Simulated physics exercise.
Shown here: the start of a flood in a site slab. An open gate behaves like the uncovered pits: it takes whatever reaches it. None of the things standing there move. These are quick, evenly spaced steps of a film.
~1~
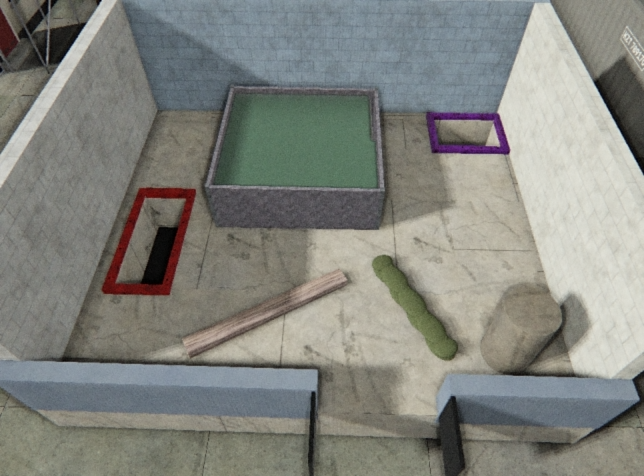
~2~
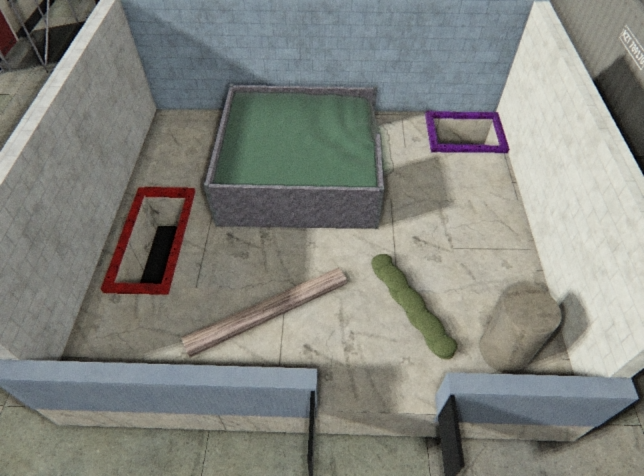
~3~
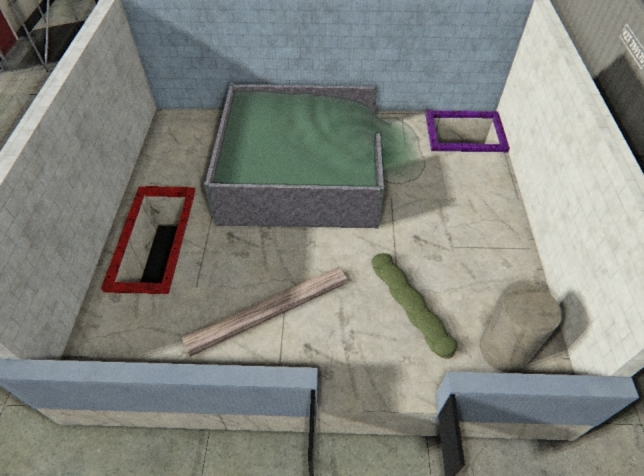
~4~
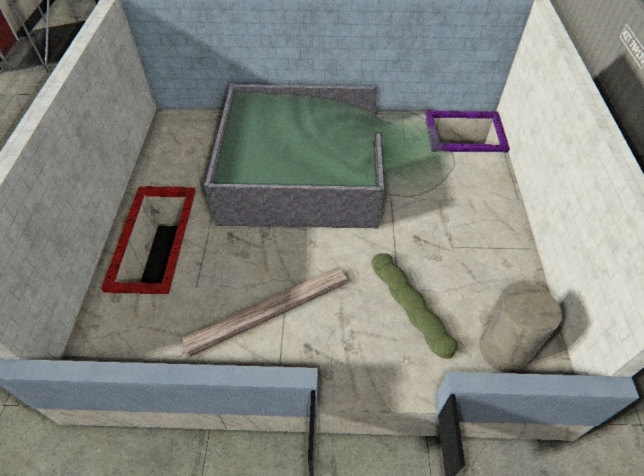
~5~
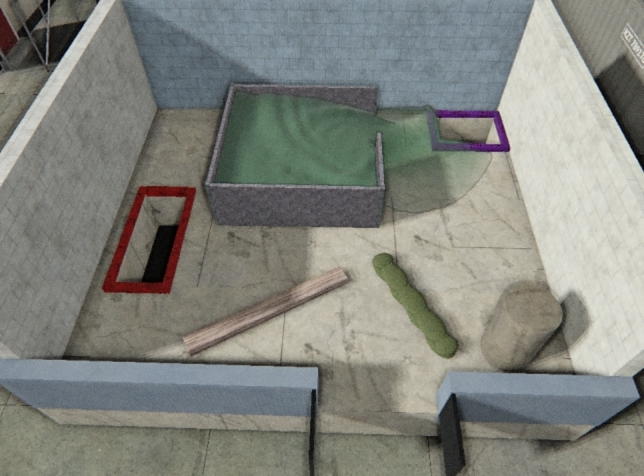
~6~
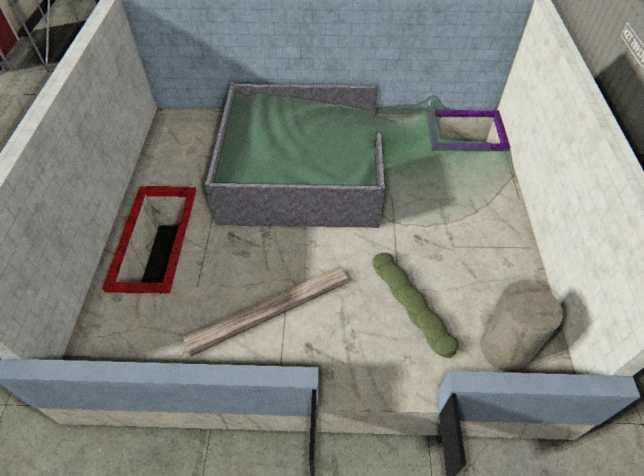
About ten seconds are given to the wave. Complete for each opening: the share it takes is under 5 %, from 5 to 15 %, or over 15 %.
The share the gate takes is under 5 %; the share the red pit takes is under 5 %; the share the purple pit takes is over 15 %.
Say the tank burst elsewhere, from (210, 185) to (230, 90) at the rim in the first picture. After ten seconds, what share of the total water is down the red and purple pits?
Lab note - share by pit: Red 40 %, purple 6 %.
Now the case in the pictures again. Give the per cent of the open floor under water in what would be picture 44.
Estimate: Near 70 %.
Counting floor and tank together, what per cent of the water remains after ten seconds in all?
That comes to around 60 in a hundred.
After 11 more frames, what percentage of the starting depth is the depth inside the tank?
That comes to about 62 per cent.
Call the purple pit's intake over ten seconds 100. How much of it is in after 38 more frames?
Roughly 90 percent.
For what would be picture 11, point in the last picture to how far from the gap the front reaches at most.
I'd say near (521, 267).
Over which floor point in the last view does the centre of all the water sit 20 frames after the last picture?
Estimate: (347, 185).
A moment on, water covers 20 % of the floor; the gate 0 %, the red pit 0 %, the purple pit 6 %.
Next, water covers 25 % of the floor; the gate 0 %, the red pit 0 %, the purple pit 15 %.
Then, water covers 40 % of the floor; the gate 0 %, the red pit 0 %, the purple pit 25 %.
Later, water covers 70 % of the floor; the gate 1 %, the red pit 0 %, the purple pit 33 %.
In the end, water covers 90 % of the floor; the gate 3 %, the red pit 0 %, the purple pit 38 %.
